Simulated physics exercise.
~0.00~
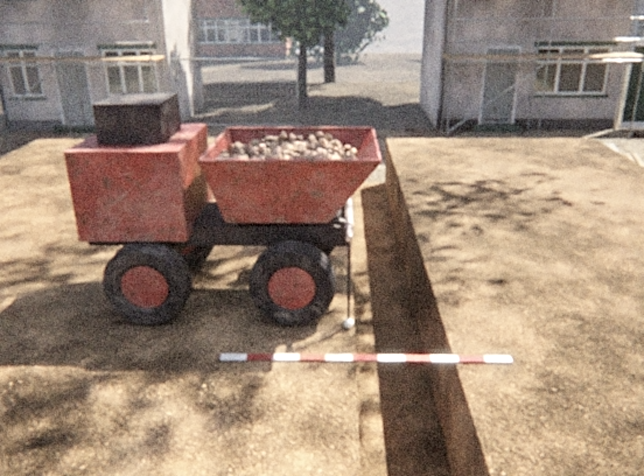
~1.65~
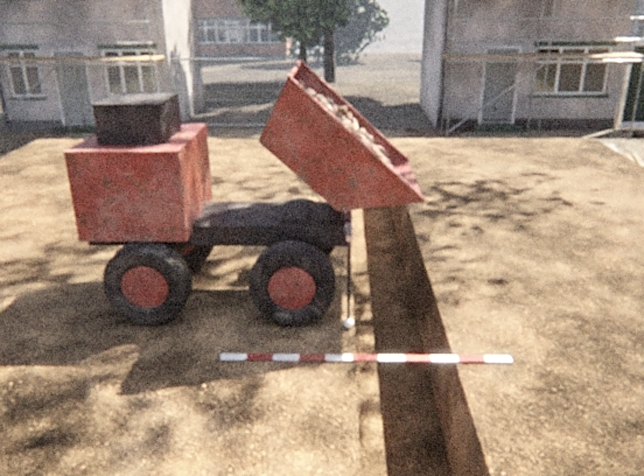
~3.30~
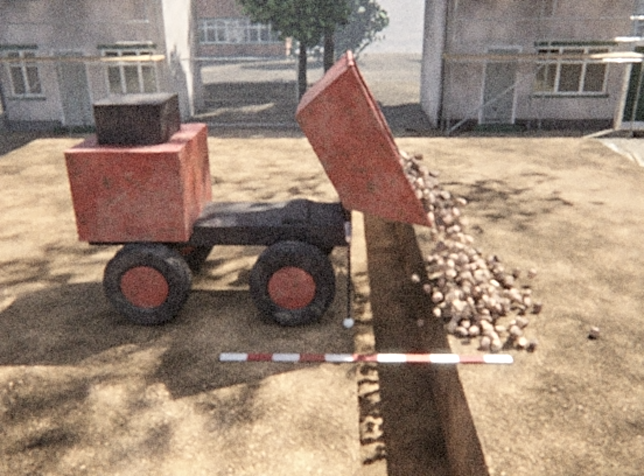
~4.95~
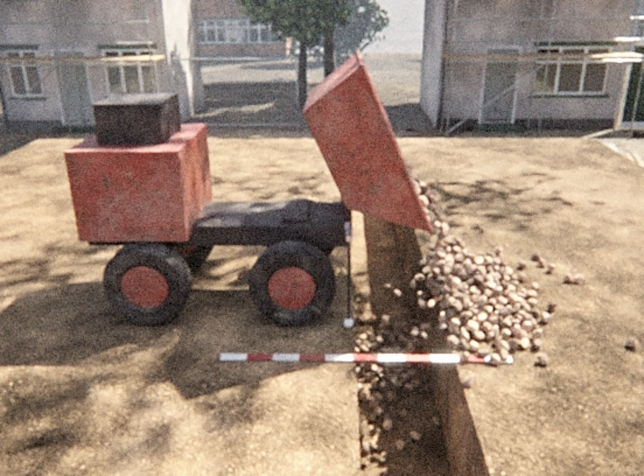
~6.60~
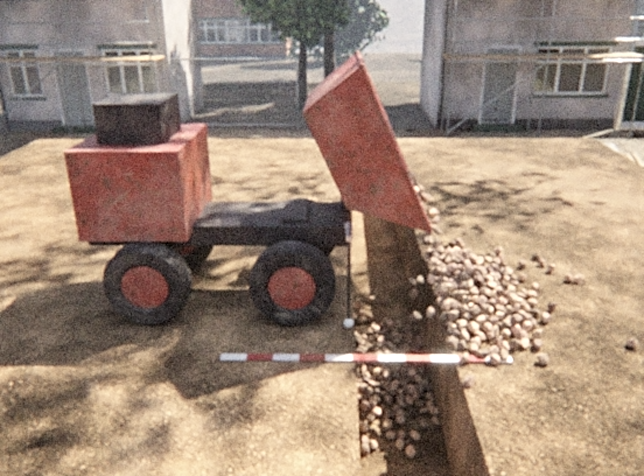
A red dumper tipping its skip forward, spilling stones into and beyond a trench, leaving a heap on the far edge.
